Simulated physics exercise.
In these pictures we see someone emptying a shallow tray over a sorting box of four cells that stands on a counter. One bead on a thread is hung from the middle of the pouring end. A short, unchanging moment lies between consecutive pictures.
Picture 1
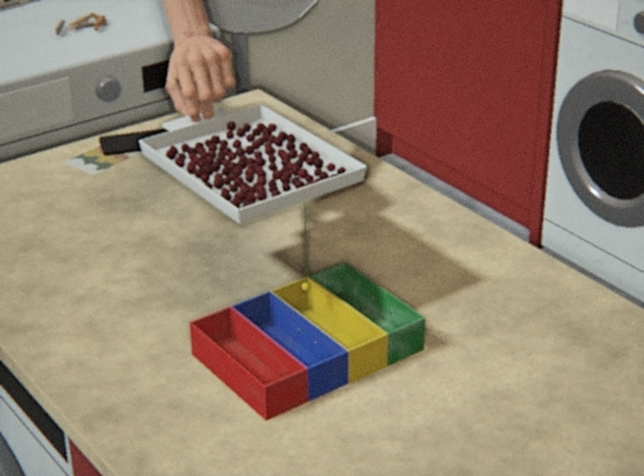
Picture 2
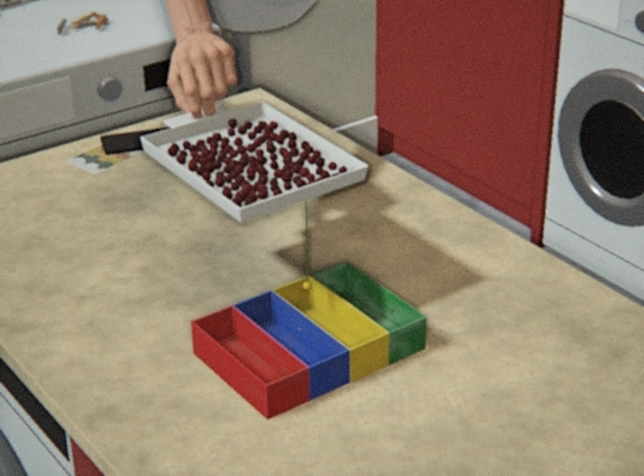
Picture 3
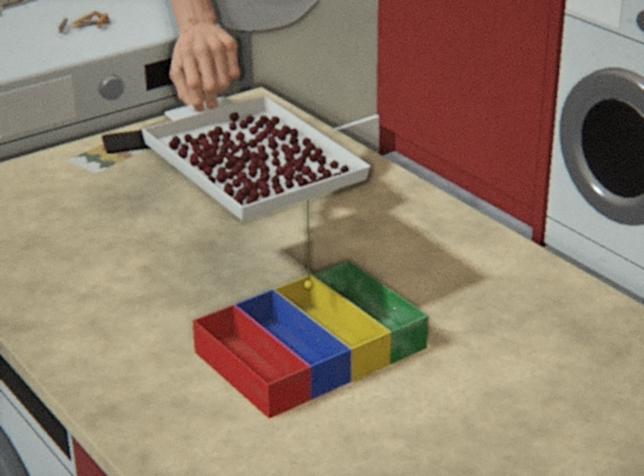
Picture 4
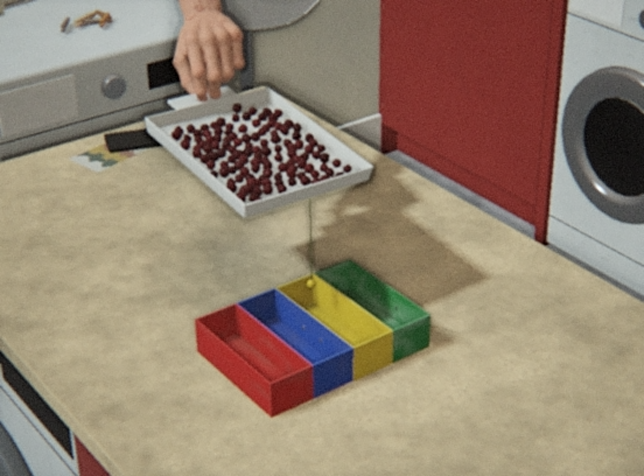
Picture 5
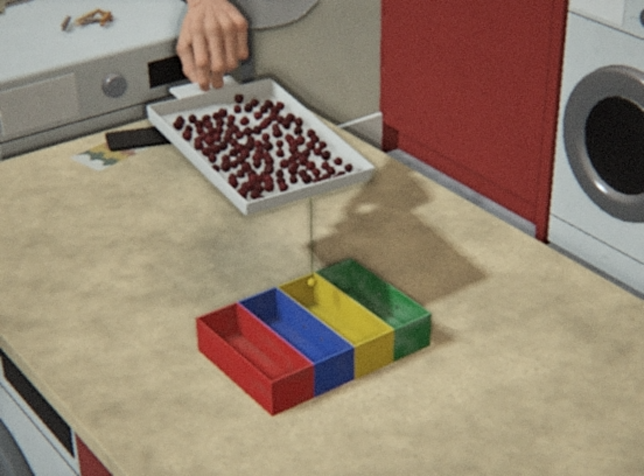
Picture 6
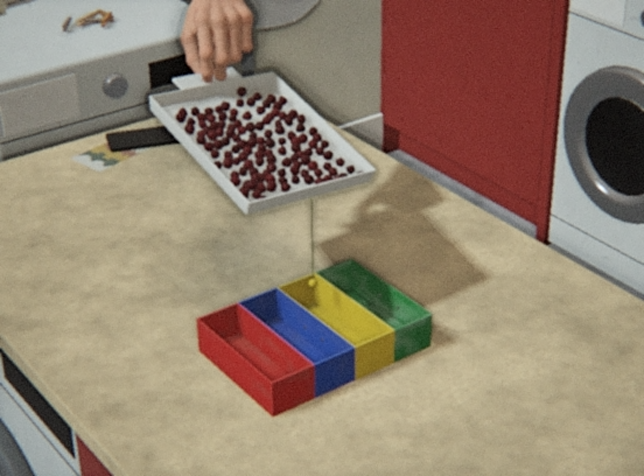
On a counter near a washing machine, a hand held a shallow white tray of dark red cherries above a red, blue, yellow and green box, then slowly raised its back end.
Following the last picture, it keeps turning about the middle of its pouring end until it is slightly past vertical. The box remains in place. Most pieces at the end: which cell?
Green.
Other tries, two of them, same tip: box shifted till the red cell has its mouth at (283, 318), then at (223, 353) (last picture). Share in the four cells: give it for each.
In order: 90 per cent and 40 per cent.
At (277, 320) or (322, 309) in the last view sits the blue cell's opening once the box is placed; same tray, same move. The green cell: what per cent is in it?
Roughly 50 per cent, then roughly 20 per cent.
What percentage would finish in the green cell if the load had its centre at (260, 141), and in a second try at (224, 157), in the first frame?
Roughly 40 and 40 percent, in that order.
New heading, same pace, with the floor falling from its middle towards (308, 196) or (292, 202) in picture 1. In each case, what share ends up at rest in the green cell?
First case around 30 per cent, second case 20 per cent.
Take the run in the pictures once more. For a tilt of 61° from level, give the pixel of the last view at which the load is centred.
In the last view the centre sits at roughly (313, 145).
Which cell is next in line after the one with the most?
That yellow cell.
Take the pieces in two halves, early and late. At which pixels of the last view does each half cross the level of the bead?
(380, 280), then (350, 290).
Shortly afterwards, tray tipped steeply; the whole lot on the tray.
Next, tray tipped past a quarter turn; all but a few on the tray; only a few in the blue cell; only a few falling or outside the box.
Some moments later, tray tipped past a quarter turn; near half in the green cell; near a quarter in the yellow cell; a little in the blue cell; near a quarter falling or outside the box.
In the end, tray tipped past a quarter turn; near half in the green cell; near a quarter in the yellow cell; a little in the blue cell; none at all in the red cell; near a quarter outside the box.
